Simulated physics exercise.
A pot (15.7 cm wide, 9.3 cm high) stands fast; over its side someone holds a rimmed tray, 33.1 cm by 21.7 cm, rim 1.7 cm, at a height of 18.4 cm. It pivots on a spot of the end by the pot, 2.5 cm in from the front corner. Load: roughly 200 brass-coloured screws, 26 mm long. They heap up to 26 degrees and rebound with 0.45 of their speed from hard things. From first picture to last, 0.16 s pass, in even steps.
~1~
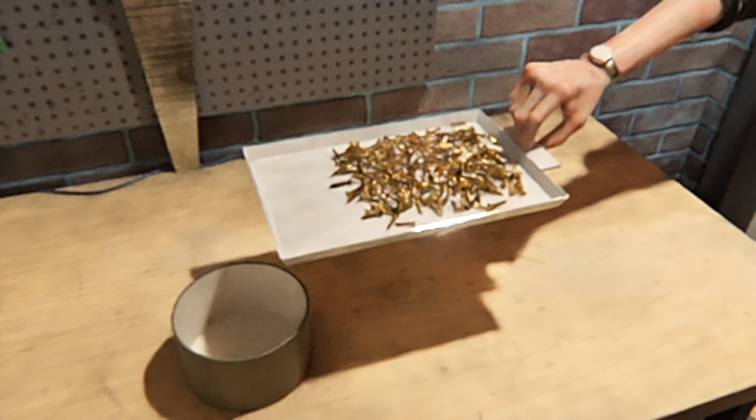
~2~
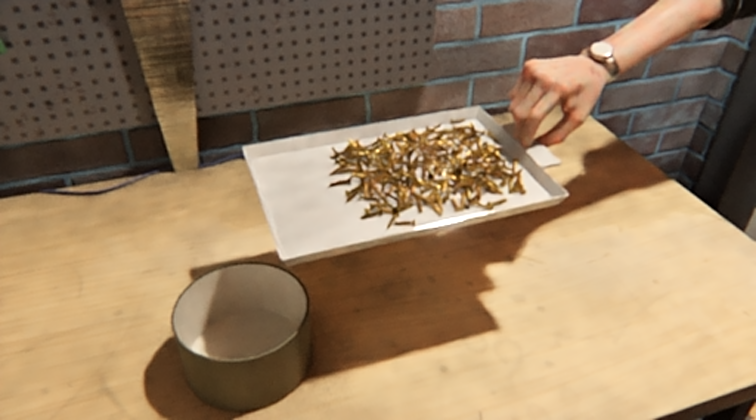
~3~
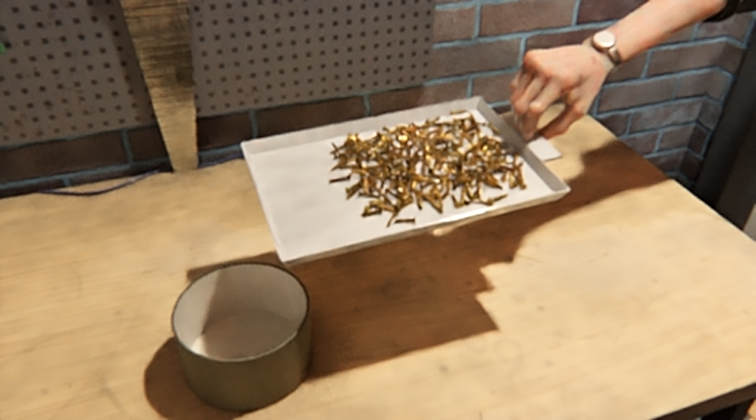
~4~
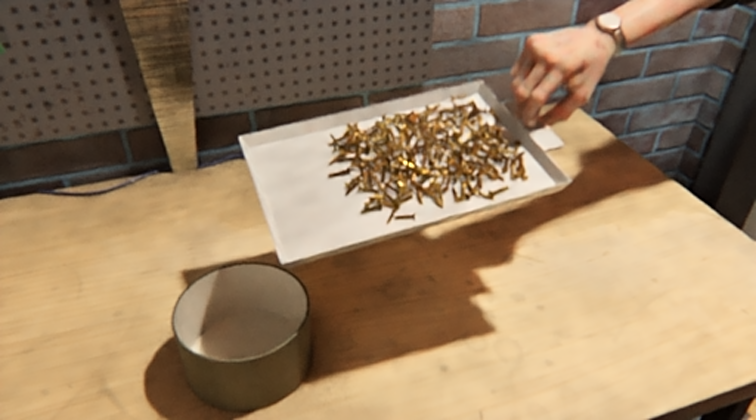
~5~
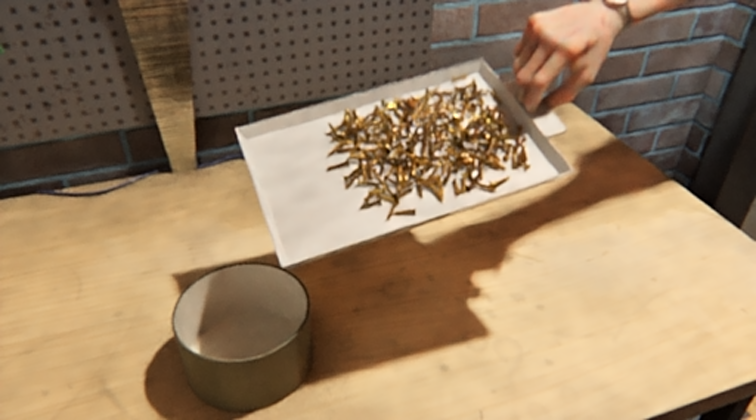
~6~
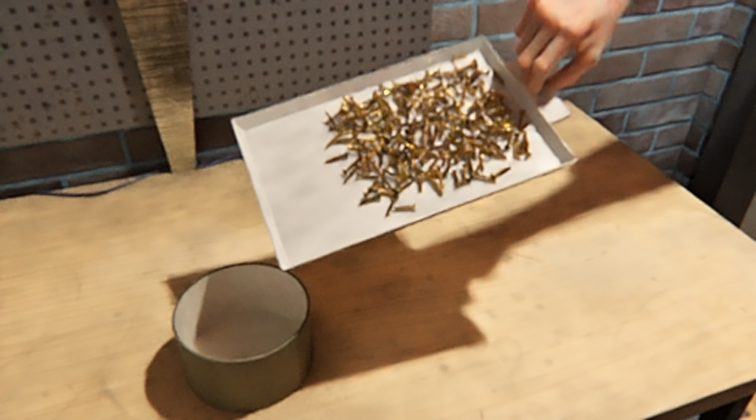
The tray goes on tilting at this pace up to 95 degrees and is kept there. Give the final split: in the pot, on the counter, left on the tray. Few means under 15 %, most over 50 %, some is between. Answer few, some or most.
In the pot: Few; on the counter: Most; left on the tray: Few.
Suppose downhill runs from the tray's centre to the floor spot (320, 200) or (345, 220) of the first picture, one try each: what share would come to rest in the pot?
About 30 and 25 per cent.
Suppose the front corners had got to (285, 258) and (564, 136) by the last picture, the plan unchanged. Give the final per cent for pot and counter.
Pot 40, counter 60.
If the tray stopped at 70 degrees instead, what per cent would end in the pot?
In that case some 5 per cent.
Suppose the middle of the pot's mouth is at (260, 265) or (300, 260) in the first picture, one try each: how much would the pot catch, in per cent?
About 0 and 0 per cent.
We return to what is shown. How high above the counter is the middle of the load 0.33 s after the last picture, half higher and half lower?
Roughly 28 cm.
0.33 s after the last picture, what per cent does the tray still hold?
About 95 per cent.
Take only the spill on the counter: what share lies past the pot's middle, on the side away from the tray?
Some 40 per cent.
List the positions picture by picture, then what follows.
Tray tilt 0 degrees, front corners at (287, 253) and (560, 194); middle of the pieces at (426, 165); pot at (241, 307), in the first picture.
Tray tilt 1 degrees, front corners at (287, 253) and (560, 192); middle of the pieces at (425, 163), in the second picture.
Tray tilt 3 degrees, front corners at (287, 254) and (561, 187), lowest corner left front; middle of the pieces at (425, 158), in the third picture.
Tray tilt 7 degrees, front corners at (287, 256) and (563, 179), lowest corner left front; middle of the pieces at (426, 148), in the fourth picture.
Tray tilt 13 degrees, front corners at (287, 259) and (565, 168), lowest corner left front; middle of the pieces at (425, 136), in the fifth picture.
Tray tilt 19 degrees, front corners at (287, 262) and (568, 157), lowest corner left front; middle of the pieces at (425, 124); pot at (242, 308), in the sixth picture.
Then, 0.19 s after the last picture, tilt 58 degrees; the tray holds 100 %, the pot 0 %.
Then, 0.33 s after the last picture, tilt 86 degrees; the tray holds 95 %, the pot 0 %.
Then, 0.59 s after the last picture, tilt 95 degrees; the tray holds 0 %, the pot 5 %.
In the end, pot 5 %, counter 95 %, tray 0 %.
